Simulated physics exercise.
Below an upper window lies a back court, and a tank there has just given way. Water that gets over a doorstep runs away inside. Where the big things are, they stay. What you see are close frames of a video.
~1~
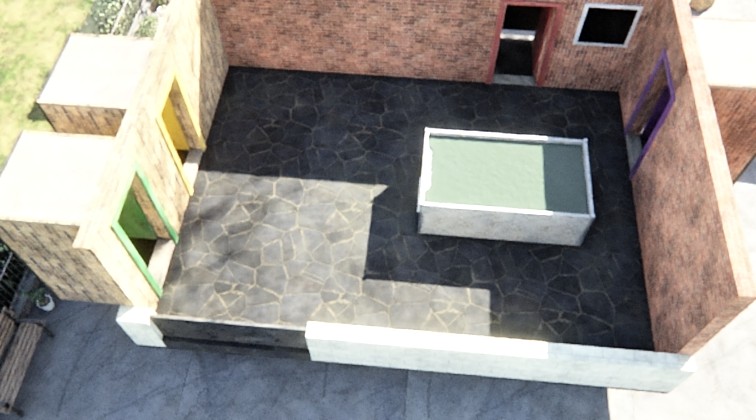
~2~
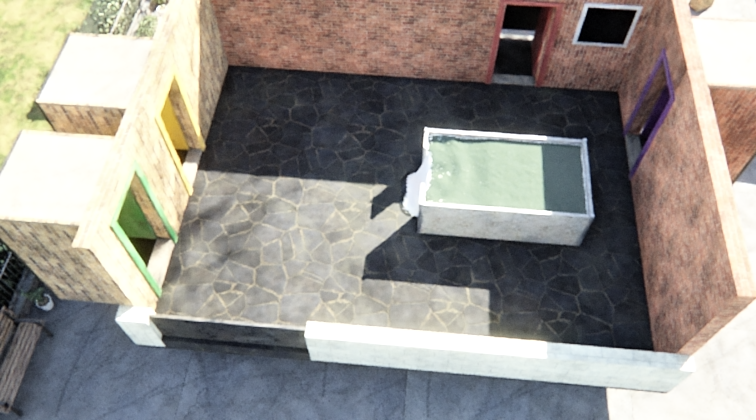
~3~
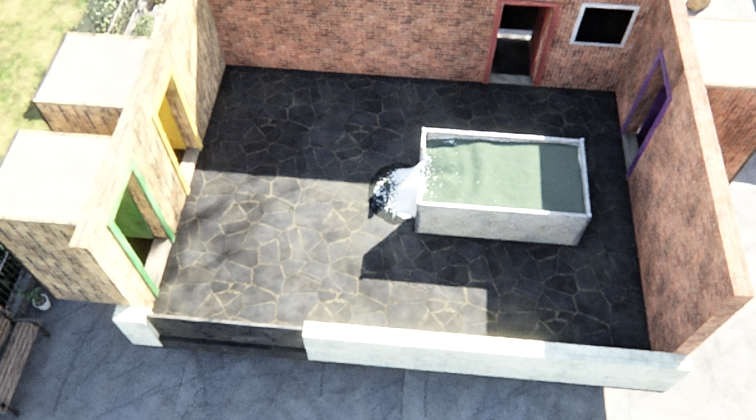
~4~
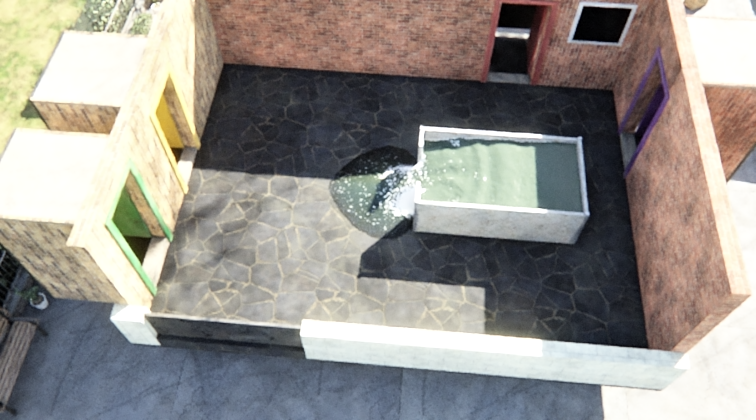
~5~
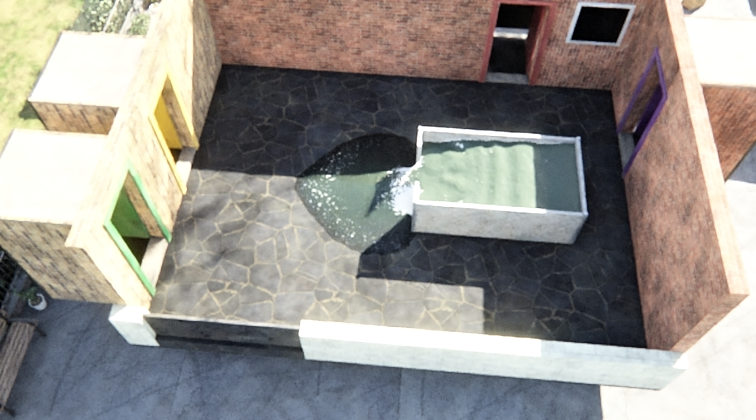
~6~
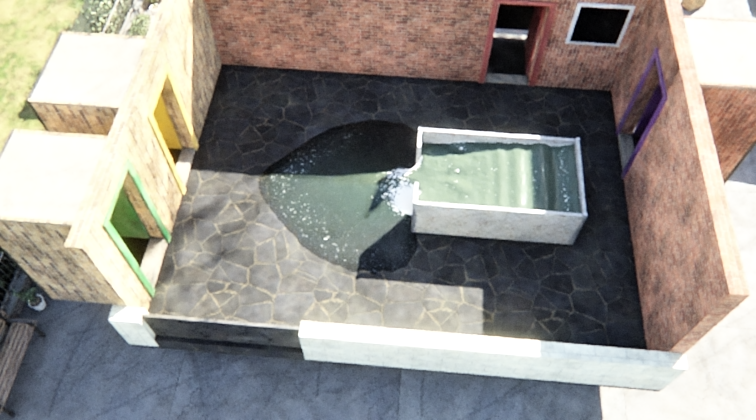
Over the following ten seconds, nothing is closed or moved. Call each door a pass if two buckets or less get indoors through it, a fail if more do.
Red door: Pass, green door: Pass, purple door: Pass, yellow door: Fail.
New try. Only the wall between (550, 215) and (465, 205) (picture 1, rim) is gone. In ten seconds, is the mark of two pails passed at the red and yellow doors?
Put simply: The red one clears the cutoff; as for the yellow one, it falls below the cutoff.
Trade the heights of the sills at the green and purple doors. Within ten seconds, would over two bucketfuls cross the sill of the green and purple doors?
Result - green ends up above, purple ends up below.
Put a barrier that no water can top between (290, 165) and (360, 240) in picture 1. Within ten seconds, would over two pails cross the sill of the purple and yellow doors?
Note: Purple remains short, yellow remains short.
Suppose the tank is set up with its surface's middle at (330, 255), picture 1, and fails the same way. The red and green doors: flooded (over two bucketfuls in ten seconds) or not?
Red gets less, green gets more.
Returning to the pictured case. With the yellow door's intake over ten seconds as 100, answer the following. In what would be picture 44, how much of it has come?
About 90 per cent.
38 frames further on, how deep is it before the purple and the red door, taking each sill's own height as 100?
Around 0 in a hundred for the first and 0 in a hundred for the second.
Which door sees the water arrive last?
Answer - the door marked purple.
A moment on, water covers 40 % of the floor; the red door not reached, the green door not reached, the purple door not reached, the yellow door under two buckets in.
Next, water covers 50 % of the floor; the red door not reached, the green door wet at the sill, nothing in, the purple door not reached, the yellow door over two buckets in.
Then, water covers 50 % of the floor; the red door not reached, the green door wet at the sill, nothing in, the purple door not reached, the yellow door far over two buckets in.
Later, water covers 65 % of the floor; the red door not reached, the green door under two buckets in, the purple door not reached, the yellow door far over two buckets in.
In the end, water covers 95 % of the floor; the red door wet at the sill, nothing in, the green door under two buckets in, the purple door wet at the sill, nothing in, the yellow door far over two buckets in.
